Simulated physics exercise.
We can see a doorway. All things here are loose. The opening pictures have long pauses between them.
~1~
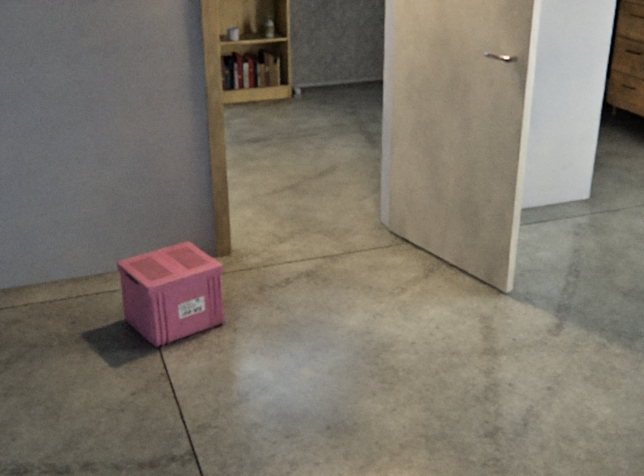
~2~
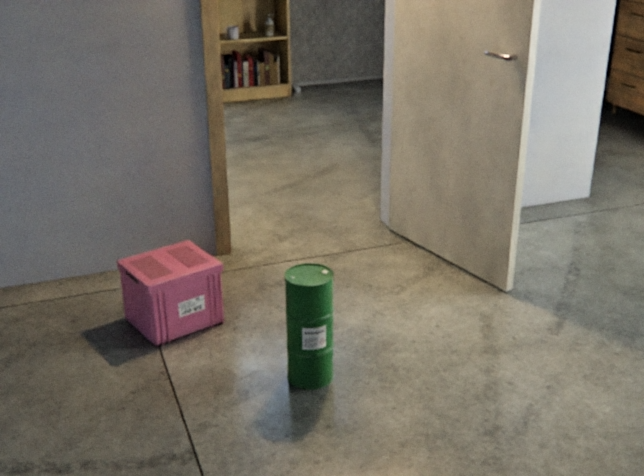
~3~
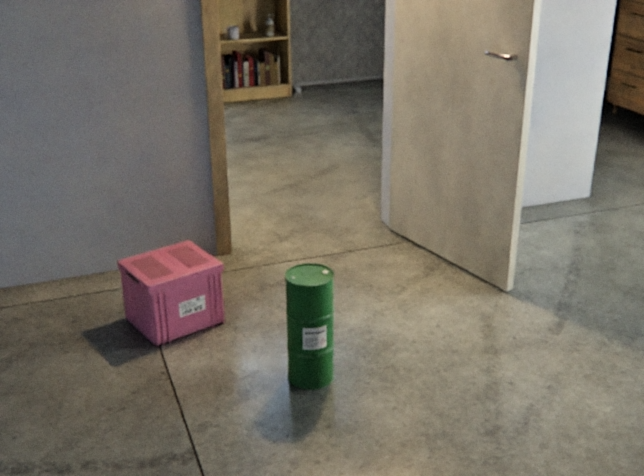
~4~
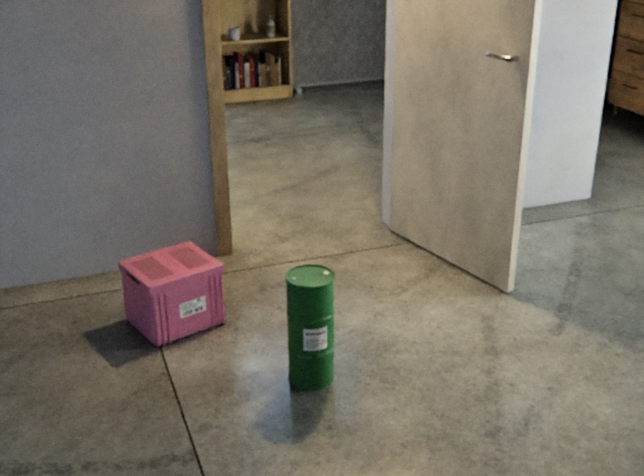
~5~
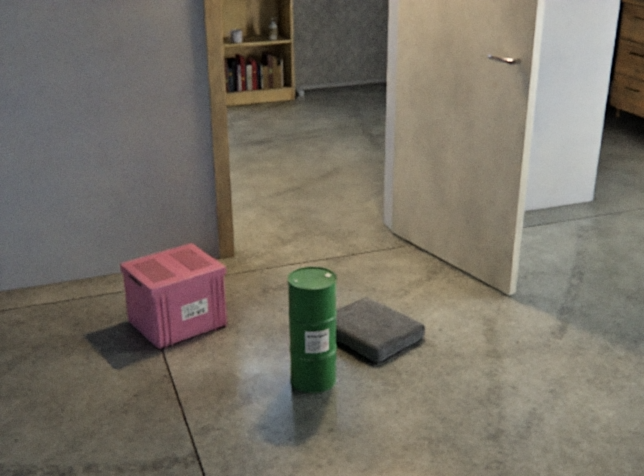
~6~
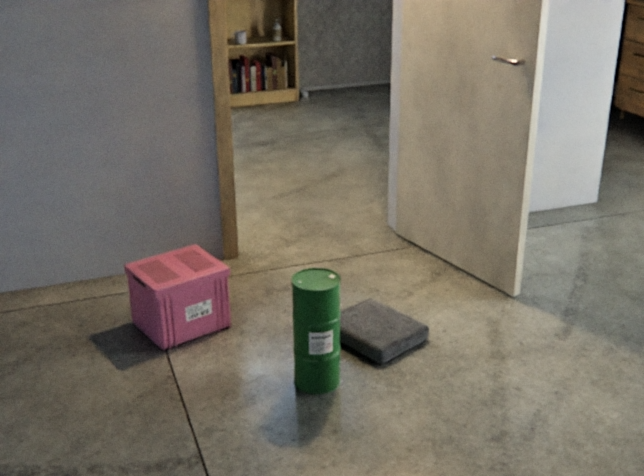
A doorway with a wide-open pale door is seen from slightly above, across a grey concrete floor, with a bookshelf in the room beyond. A pink tote sits at left by the wall, a green canister appears upright near the centre, and later a flat grey cushion appears just behind it to the right. The objects and door stay still, while the camera drifts very slightly.
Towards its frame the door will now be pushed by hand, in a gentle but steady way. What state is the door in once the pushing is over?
My prediction is that the door will travel its full swing.
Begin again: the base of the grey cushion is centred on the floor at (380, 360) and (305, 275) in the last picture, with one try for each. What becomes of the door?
Try 1: Door ends up flush. Try 2: Door stays partly open.
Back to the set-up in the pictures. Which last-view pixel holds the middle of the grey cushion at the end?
Near (365, 333).
Then, 0.70 s after the last picture, door at 66°.
Then, 1.00 s after the last picture, door at 39°; grey cushion slid a little near (364, 333).
At rest, door at 0°; all 3 in place. Seen from the same camera at the end, grey cushion near (364, 333).
